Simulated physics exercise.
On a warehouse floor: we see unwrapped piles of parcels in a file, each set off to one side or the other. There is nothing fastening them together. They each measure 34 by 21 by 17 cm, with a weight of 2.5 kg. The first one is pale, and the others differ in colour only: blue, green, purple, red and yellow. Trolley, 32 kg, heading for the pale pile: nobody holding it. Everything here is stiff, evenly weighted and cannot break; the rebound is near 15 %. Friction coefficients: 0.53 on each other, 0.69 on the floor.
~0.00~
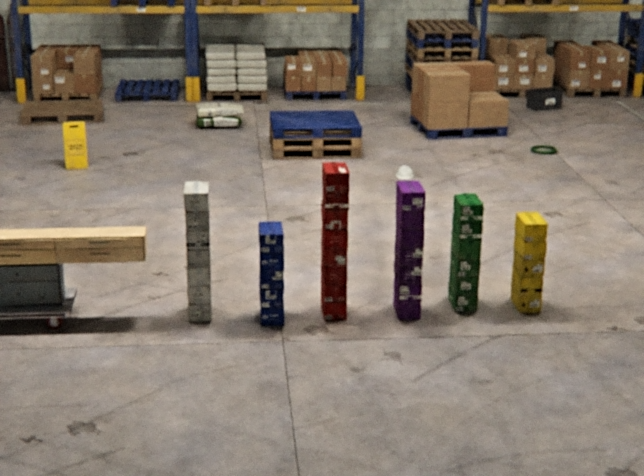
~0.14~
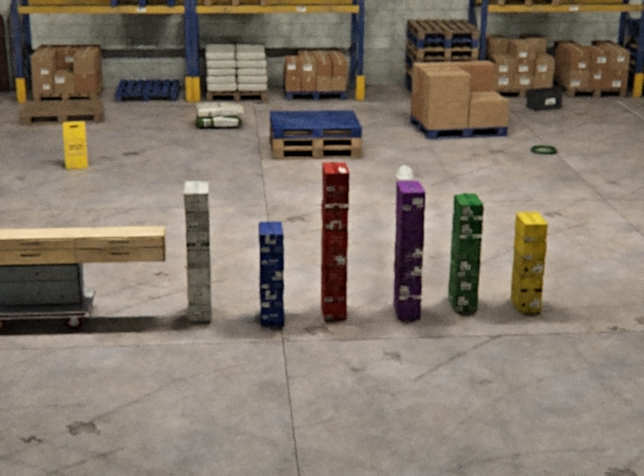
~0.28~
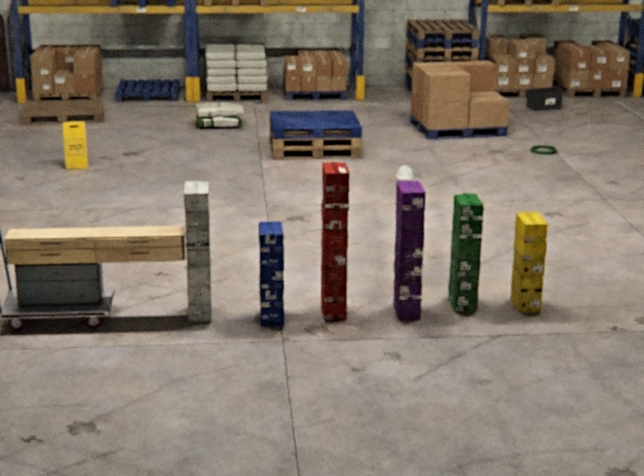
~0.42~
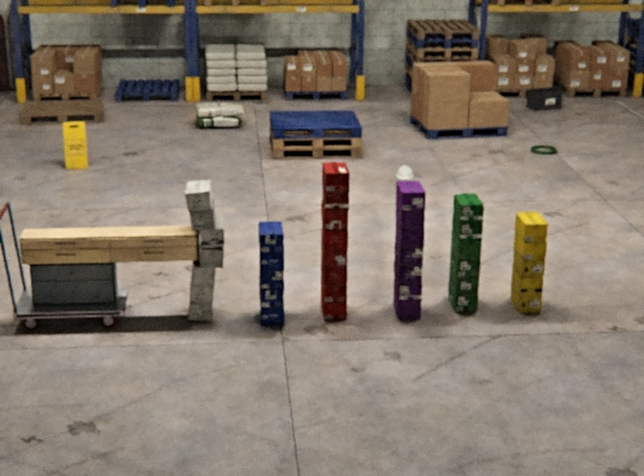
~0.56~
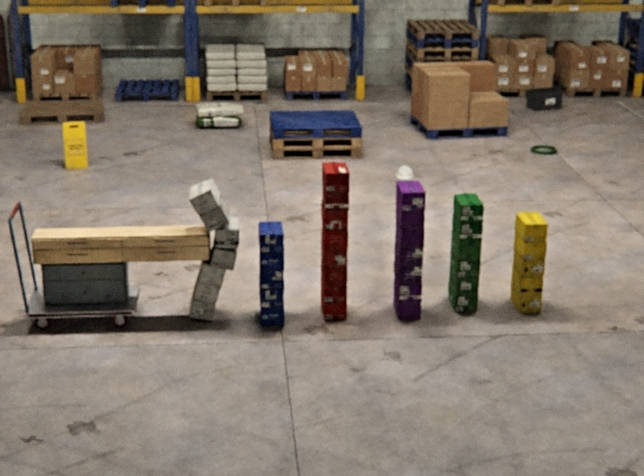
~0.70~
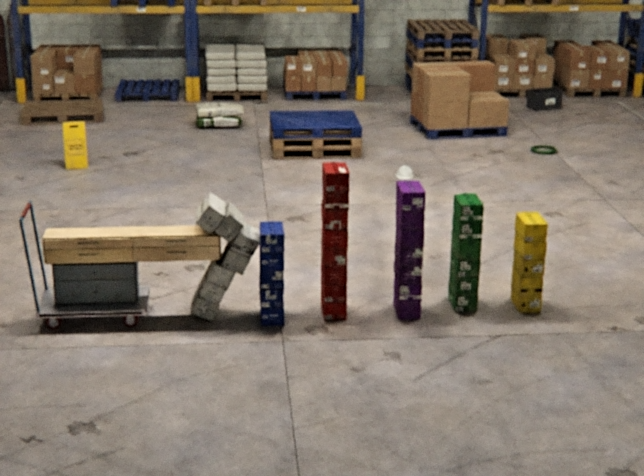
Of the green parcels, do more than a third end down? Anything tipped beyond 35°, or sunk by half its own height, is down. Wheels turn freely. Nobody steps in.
Yes.
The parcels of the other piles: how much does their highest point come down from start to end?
About 85 cm.
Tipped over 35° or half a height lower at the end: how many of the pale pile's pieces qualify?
7 of them.
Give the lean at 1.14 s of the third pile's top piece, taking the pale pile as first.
Lean: Near 0 degrees.
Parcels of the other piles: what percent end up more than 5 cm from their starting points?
The answer is 95 percent.
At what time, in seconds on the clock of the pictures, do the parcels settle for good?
Rest time: Around 5.5 s.
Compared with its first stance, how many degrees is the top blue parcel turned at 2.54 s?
Near 60 degrees from how it began.
After 1.14 s, 7 of the pale pile down; none of the 6 green parcels down (0 of 31 in all colours); top green parcel unmoved; top blue parcel leaning 21°.
After 1.96 s, 7 of the pale pile down; none of the 6 green parcels down (13 of 31 in all colours); top green parcel unmoved; top blue parcel leaning 38°, 27 cm lower.
After 2.54 s, 7 of the pale pile down; none of the 6 green parcels down (19 of 31 in all colours); top green parcel leaning 11°, 6 cm lower; top blue parcel leaning 56°, 36 cm lower.
After 3.30 s, 7 of the pale pile down; 5 of the 6 green parcels down (28 of 31 in all colours); top green parcel on its side; top purple parcel on its side.
At rest (5.9 s), 7 of the pale pile down; 5 of the 6 green parcels down (28 of 31 in all colours); top green parcel upside down; top purple parcel upside down. That is 83 per cent. As the last picture would show them, middles, top purple parcel near (630, 320).
